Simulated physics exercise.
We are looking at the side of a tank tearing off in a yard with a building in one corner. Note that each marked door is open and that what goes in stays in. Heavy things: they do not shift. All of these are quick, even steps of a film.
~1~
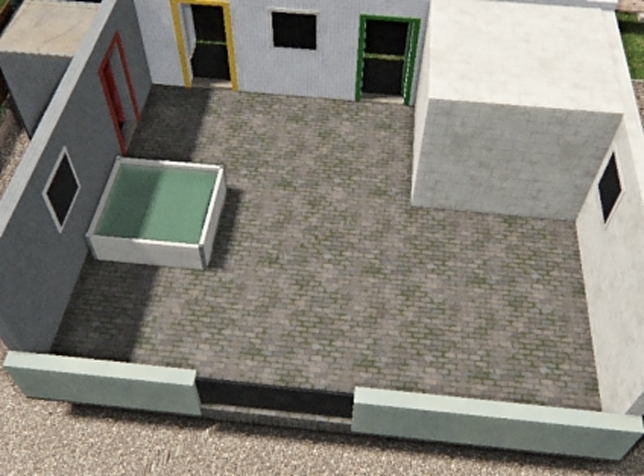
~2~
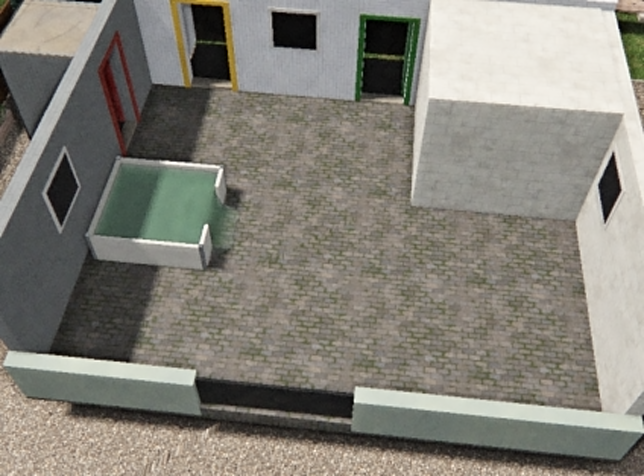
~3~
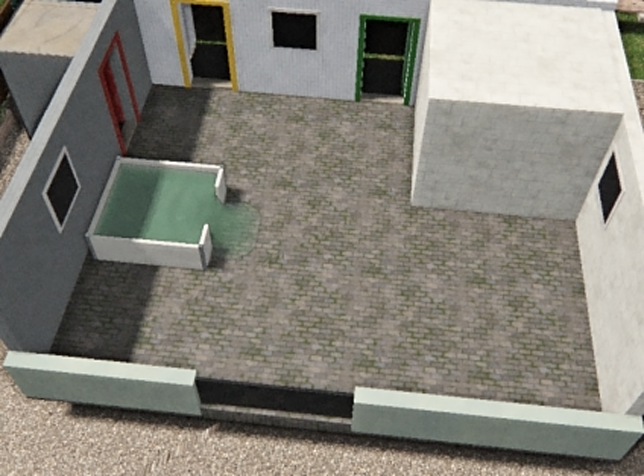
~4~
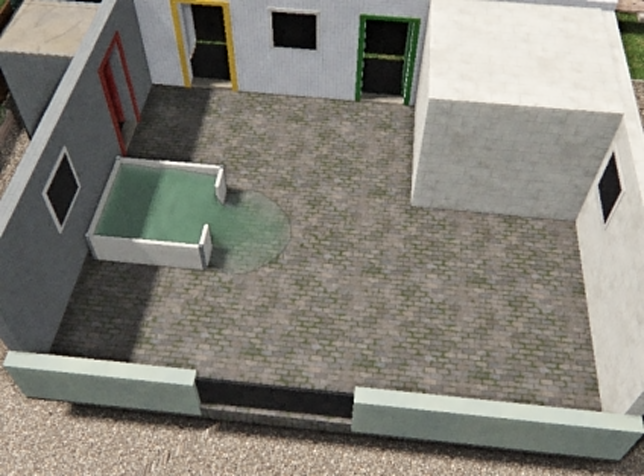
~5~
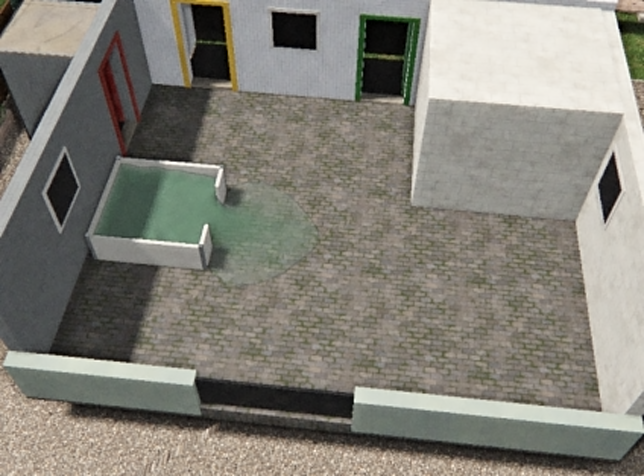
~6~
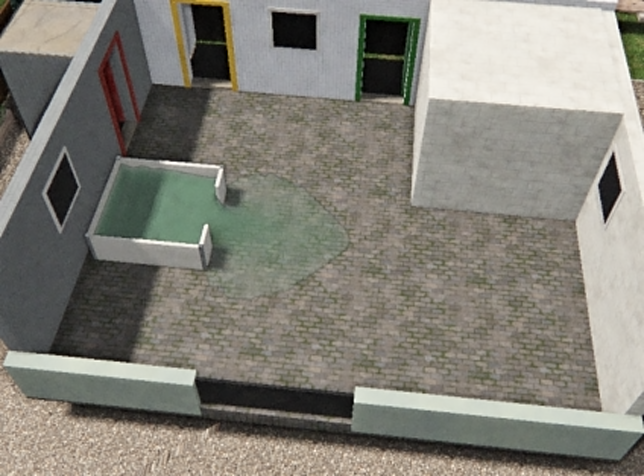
A tank in a walled yard loses its right side, and green water spreads rightward across the paving.
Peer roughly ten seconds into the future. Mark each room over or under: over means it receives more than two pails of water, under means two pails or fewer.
Red door - under; green door - over; yellow door - under.
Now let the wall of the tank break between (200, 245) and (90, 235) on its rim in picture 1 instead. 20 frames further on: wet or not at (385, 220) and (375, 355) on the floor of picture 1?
Respectively, left dry and inundated.
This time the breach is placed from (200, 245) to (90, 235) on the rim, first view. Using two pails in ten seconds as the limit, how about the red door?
Checking each one, red door sits short of it.
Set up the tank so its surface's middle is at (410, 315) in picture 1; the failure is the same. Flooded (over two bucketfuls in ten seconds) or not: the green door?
In short, the green door misses the threshold.
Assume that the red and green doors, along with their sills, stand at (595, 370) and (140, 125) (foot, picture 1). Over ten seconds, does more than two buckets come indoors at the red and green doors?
I'd say the red door beats the mark and the green door remains short of it.
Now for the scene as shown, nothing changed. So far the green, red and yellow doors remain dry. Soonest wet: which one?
That is the green one.
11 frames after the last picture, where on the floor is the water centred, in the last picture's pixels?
Around pixel (242, 233) of the last picture.
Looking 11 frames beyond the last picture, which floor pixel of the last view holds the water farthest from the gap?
Roughly (524, 279).
A moment on, water covers 25 % of the floor; the red door not reached, the green door not reached, the yellow door not reached.
Next, water covers 40 % of the floor; the red door not reached, the green door not reached, the yellow door not reached.
Then, water covers 55 % of the floor; the red door not reached, the green door under two buckets in, the yellow door not reached.
Later, water covers 60 % of the floor; the red door not reached, the green door over two buckets in, the yellow door not reached.
In the end, water covers 70 % of the floor; the red door not reached, the green door over two buckets in, the yellow door wet at the sill, nothing in.
